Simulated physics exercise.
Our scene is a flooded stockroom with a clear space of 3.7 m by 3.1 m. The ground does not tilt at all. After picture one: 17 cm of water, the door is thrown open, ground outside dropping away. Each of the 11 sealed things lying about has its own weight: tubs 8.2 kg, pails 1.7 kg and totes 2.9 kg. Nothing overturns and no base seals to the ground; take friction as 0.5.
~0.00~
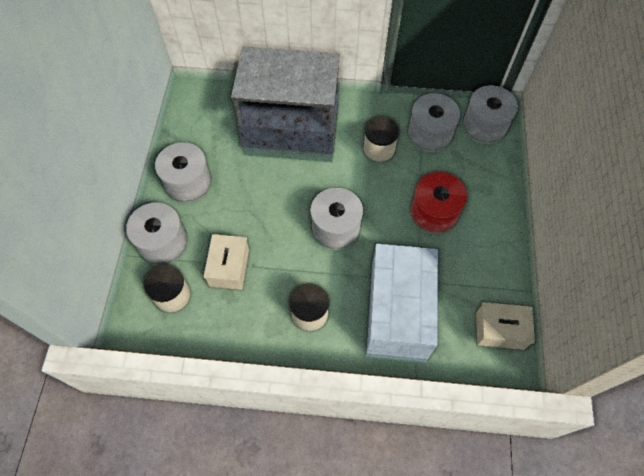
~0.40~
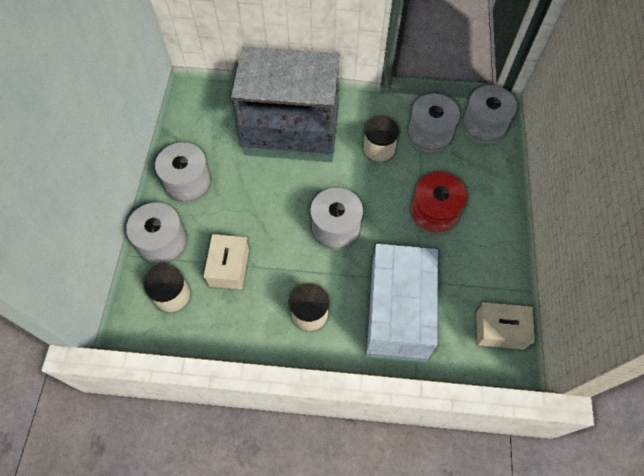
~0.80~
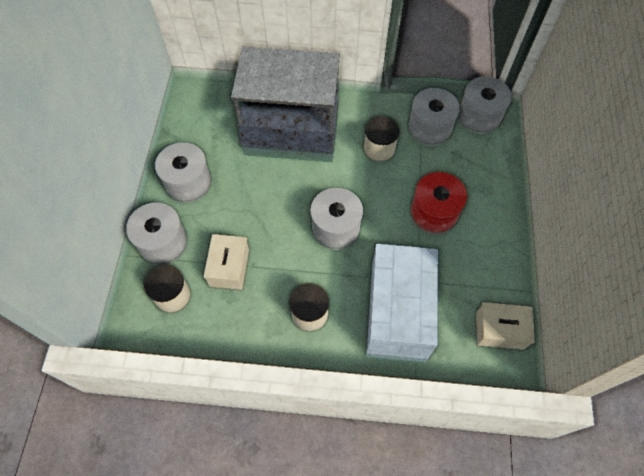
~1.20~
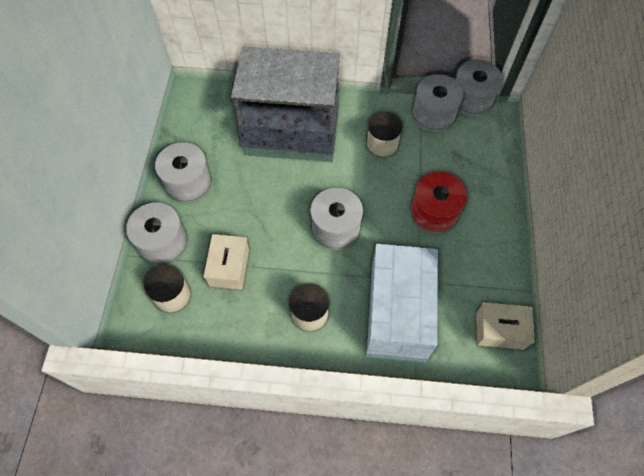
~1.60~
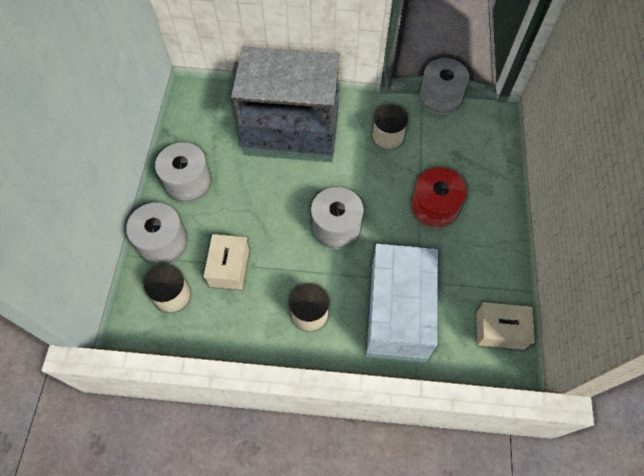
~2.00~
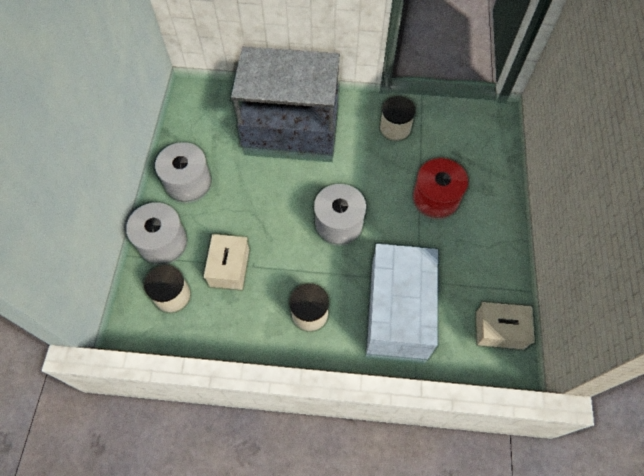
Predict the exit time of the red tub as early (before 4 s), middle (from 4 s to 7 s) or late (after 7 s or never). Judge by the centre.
My guess is it exits while the window is open.
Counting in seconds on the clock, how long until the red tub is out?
At roughly 5.5 seconds.
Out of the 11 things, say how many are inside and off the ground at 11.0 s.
At that moment it comes to 6.
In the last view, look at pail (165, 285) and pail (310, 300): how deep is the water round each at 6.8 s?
Some 11 cm at the first, some 12 cm at the second.
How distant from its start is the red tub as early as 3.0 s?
I'd put it at around 50 cm.
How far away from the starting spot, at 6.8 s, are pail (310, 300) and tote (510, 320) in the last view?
Respectively 50 cm and 50 cm.
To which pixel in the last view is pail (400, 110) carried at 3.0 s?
(429, 80), roughly.
After 3.0 s the red tub is near (455, 151), 0.5 m from its start, afloat; 2 of 11 are out; 9 afloat.
After 6.8 s the red tub has gone out (at 5.5 s); 4 of 11 are out; 7 afloat.
After 11.0 s the red tub has gone out (at 5.5 s); 5 of 11 are out; 6 afloat.
After 15.0 s the red tub has gone out (at 5.5 s); 5 of 11 are out; 6 afloat.
